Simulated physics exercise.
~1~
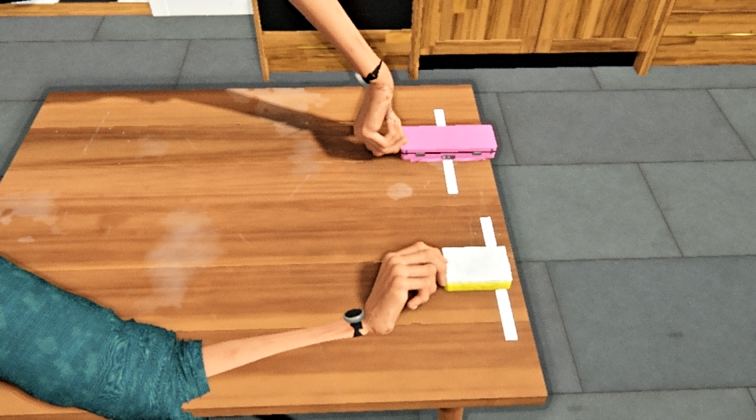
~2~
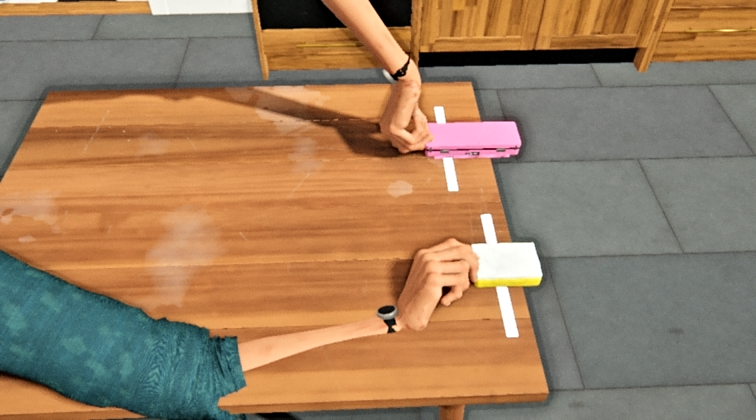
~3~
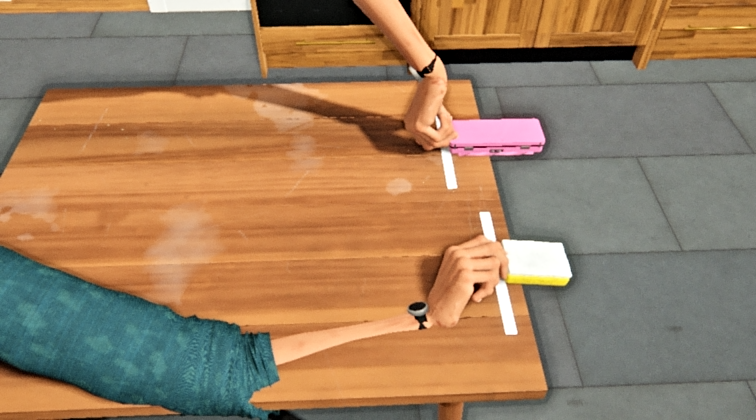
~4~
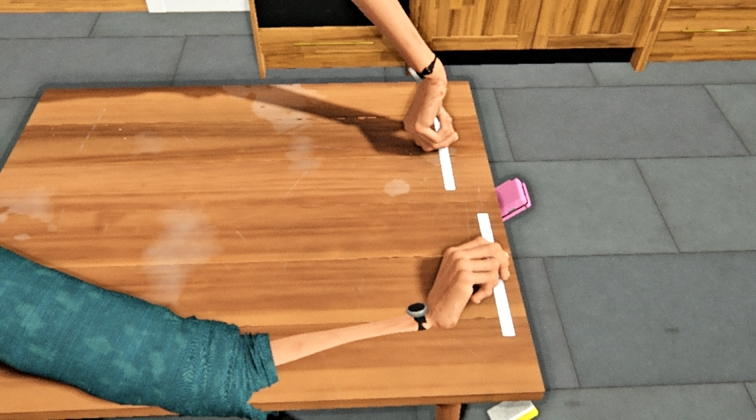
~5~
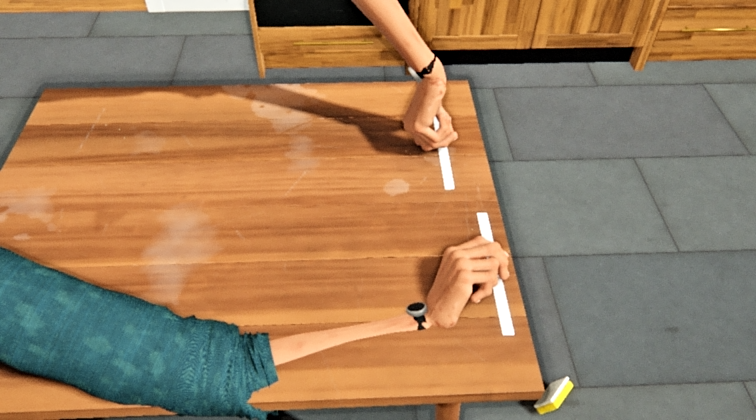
At first, two hands rest on a wooden table, one pushing a pink case and the other a yellow sponge with a white top, each near a strip of white tape by the right edge. The hands slide both objects steadily to the right, across the tape, until they jut out past the edge. Then the hands stop at the strips, and both objects tip off and fall. The case drops beside the table's right side and goes out of sight, while the sponge ends up tilted down near the table's front corner, as the hands stay still.
